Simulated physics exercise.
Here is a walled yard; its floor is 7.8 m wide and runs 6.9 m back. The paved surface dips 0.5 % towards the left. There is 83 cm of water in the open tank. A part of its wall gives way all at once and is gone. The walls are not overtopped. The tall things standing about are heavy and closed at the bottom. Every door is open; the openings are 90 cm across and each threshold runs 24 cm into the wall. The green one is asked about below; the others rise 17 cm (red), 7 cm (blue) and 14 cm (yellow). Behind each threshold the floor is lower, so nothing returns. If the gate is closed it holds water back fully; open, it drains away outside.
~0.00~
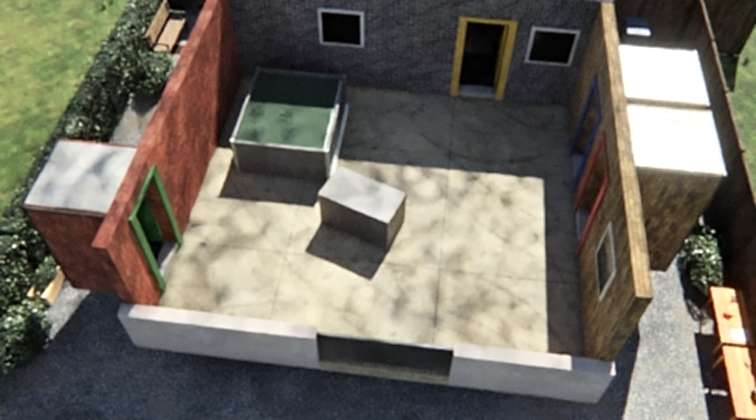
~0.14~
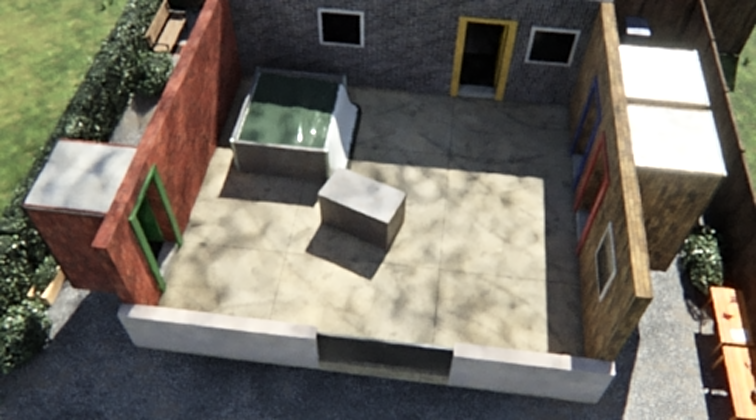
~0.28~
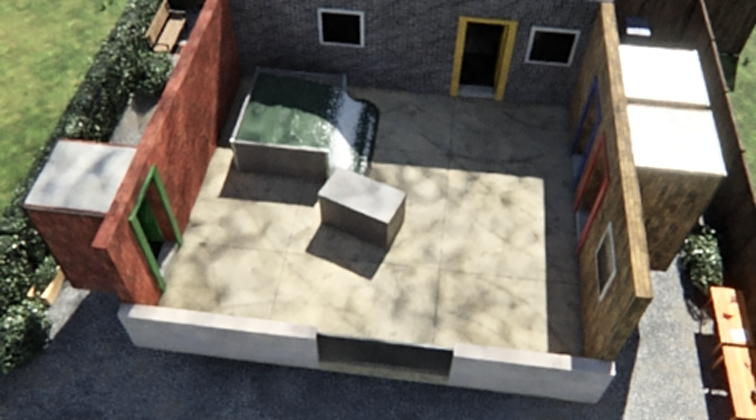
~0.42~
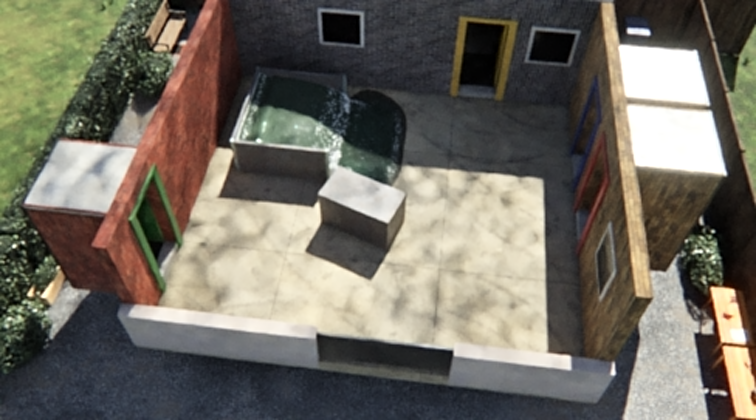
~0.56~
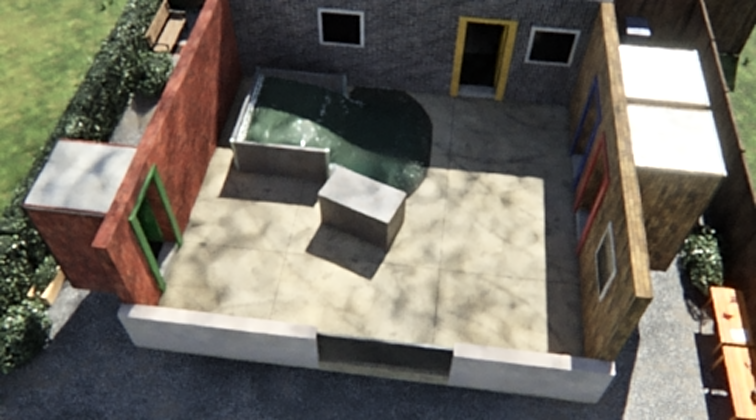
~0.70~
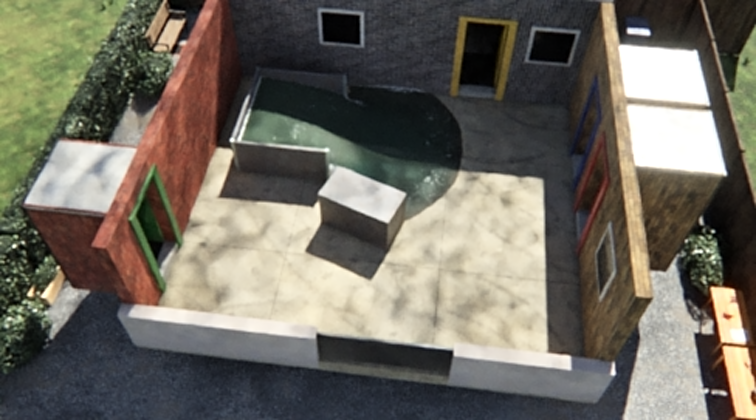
Green water pours from the open tank's right side and spreads across the yard floor.
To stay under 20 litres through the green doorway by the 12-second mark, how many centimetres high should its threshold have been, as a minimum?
Some 10.5 cm above the ground.
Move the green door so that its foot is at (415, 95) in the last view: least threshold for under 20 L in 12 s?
Roughly 13.5 cm.
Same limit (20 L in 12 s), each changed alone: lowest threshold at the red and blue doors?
About 21 cm at red and 28 cm at blue.
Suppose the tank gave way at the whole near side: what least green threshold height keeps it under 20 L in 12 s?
Some 30 cm.
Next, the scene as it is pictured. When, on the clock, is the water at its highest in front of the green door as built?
Near 8.0 s.
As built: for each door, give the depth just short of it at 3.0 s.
In cm: Red 26, blue 28, green 0, yellow 14.
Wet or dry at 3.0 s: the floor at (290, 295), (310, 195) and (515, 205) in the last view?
In that order: Not reached, still dry, flooded.
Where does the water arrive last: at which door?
It is the green one.
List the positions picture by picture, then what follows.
Still water, 83 cm deep, in the open tank at (291, 110); the green door at (159, 236) is dry, in the first picture.
The front is at (351, 147), 0.4 m from the gap at (336, 131); 0.6 m2 of floor is wet, 83 cm left at the back, in the second picture.
The front is at a hidden place, 0.8 m from the gap at (336, 133); 1.8 m2 of floor is wet, 83 cm left at the back, in the third picture.
The gap is at (336, 134), the front 1.4 m out at (397, 170); the back of the open tank holds 75 cm, in the fourth picture.
The front is at (426, 166), 2.0 m from the gap at (336, 135); 6.1 m2 of floor is wet, 69 cm left at the back, in the fifth picture.
The gap is at (336, 135), the front 2.7 m out at (456, 167); the back of the open tank holds 70 cm; the green door at (159, 236), 4.5 m from the gap, is still 3.3 m from the nearest water, in the sixth picture.
After 1.4 s water covers 40 % of the floor, deepest (32 cm) near (338, 159); it has not reached the green door.
After 3.0 s water covers 55 % of the floor, deepest (38 cm) near (537, 120); it has not reached the green door.
After 12.0 s water covers 100 % of the floor, deepest (17 cm) near (227, 119); 11 cm at the green door, 0 litres in over its 20 cm threshold.
At the green door as built, the water arrived by 7.5 s and peaked near 16 cm at 7.8 s.
Run again over the same 12 s with other heights there, 33 litres in over 9.5 cm, 5 litres over 13 cm. The limit of 20 litres is kept from about 10.5 cm up.
